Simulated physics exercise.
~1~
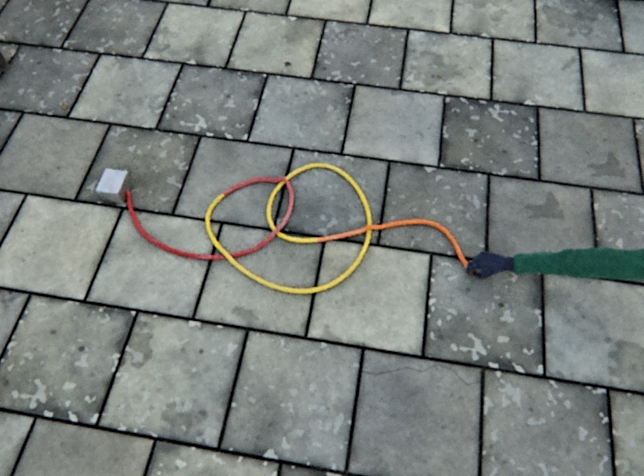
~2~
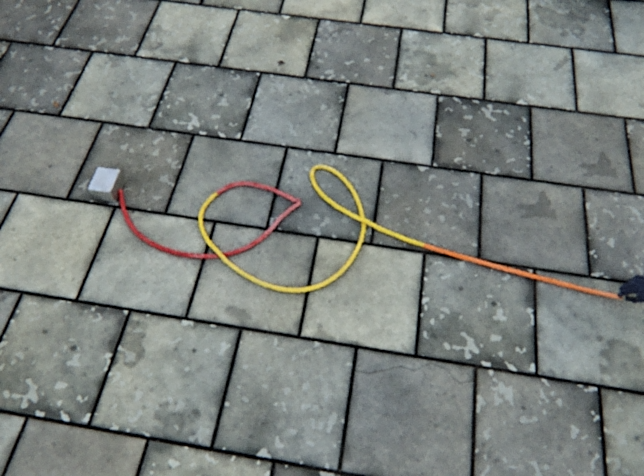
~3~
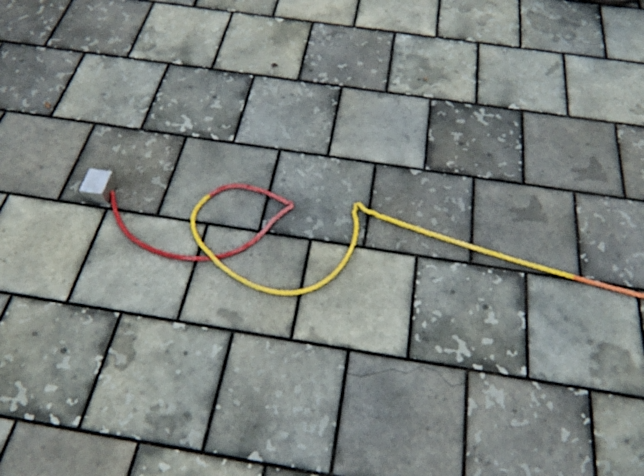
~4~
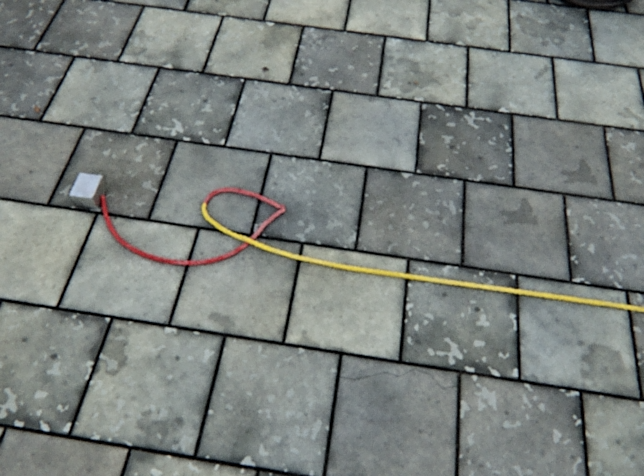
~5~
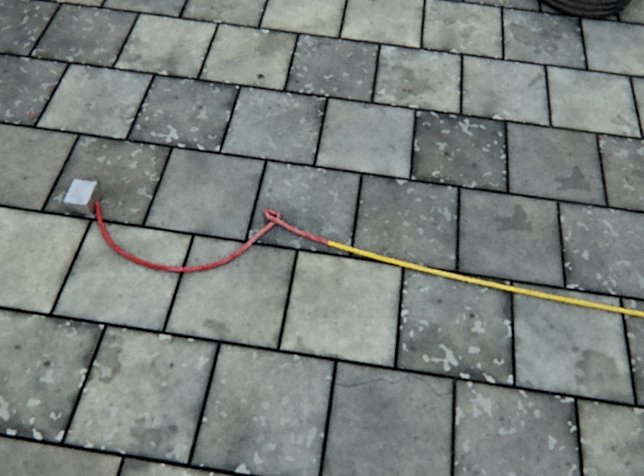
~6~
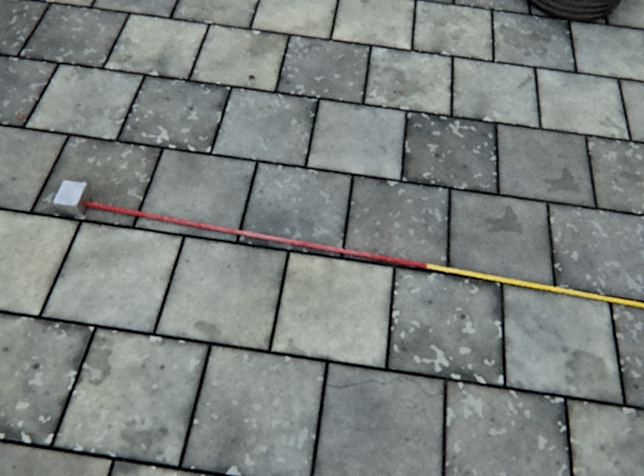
On grey paving slabs, a looped red, yellow and orange rope is attached to a small block at the left; a green-sleeved arm pulls its free end rightward out of view, the loops shrink and open one after another, and the rope ends up straight and taut.
